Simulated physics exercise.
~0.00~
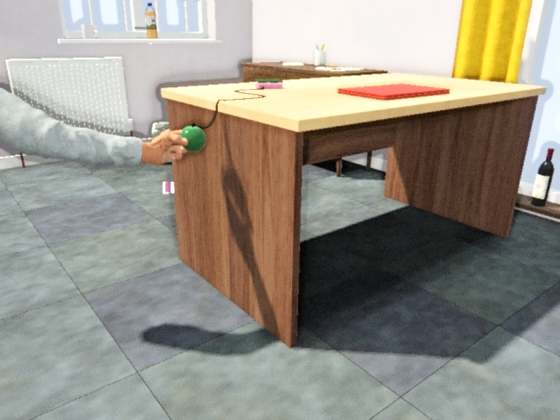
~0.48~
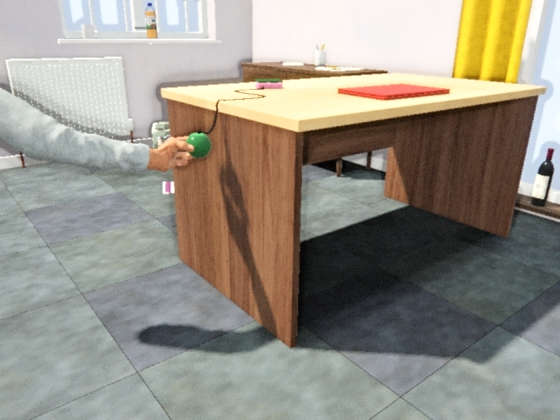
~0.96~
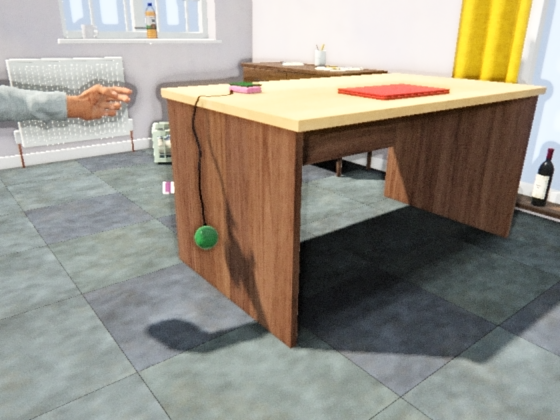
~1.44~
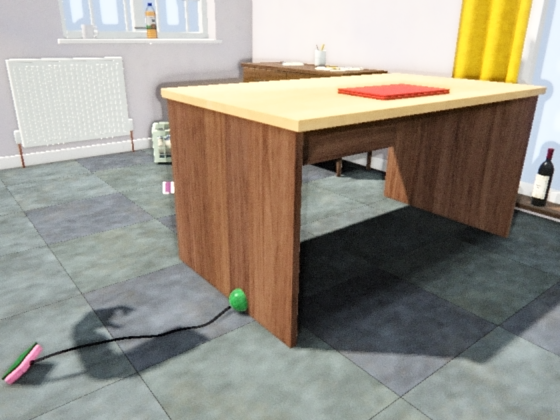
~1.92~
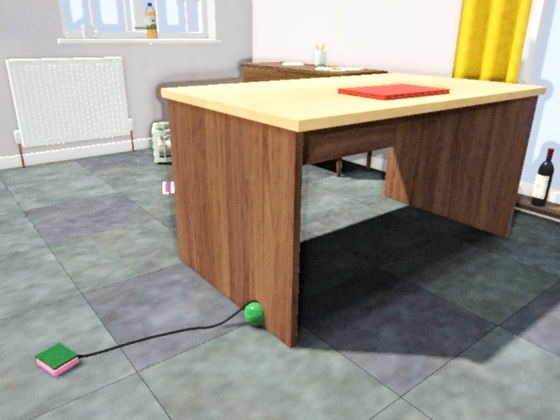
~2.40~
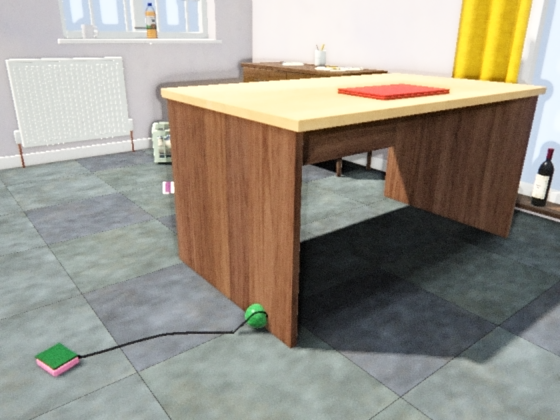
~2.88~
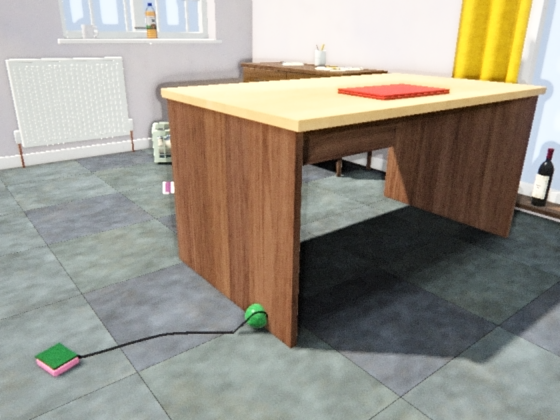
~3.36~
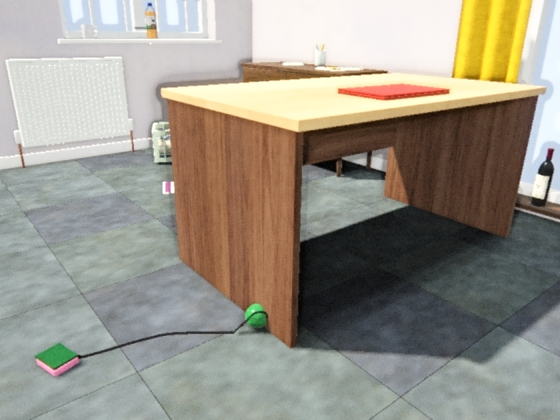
Green apple on a ribbon dropping from a hand beside a desk, dragging a sponge off the top, both ending on the floor.
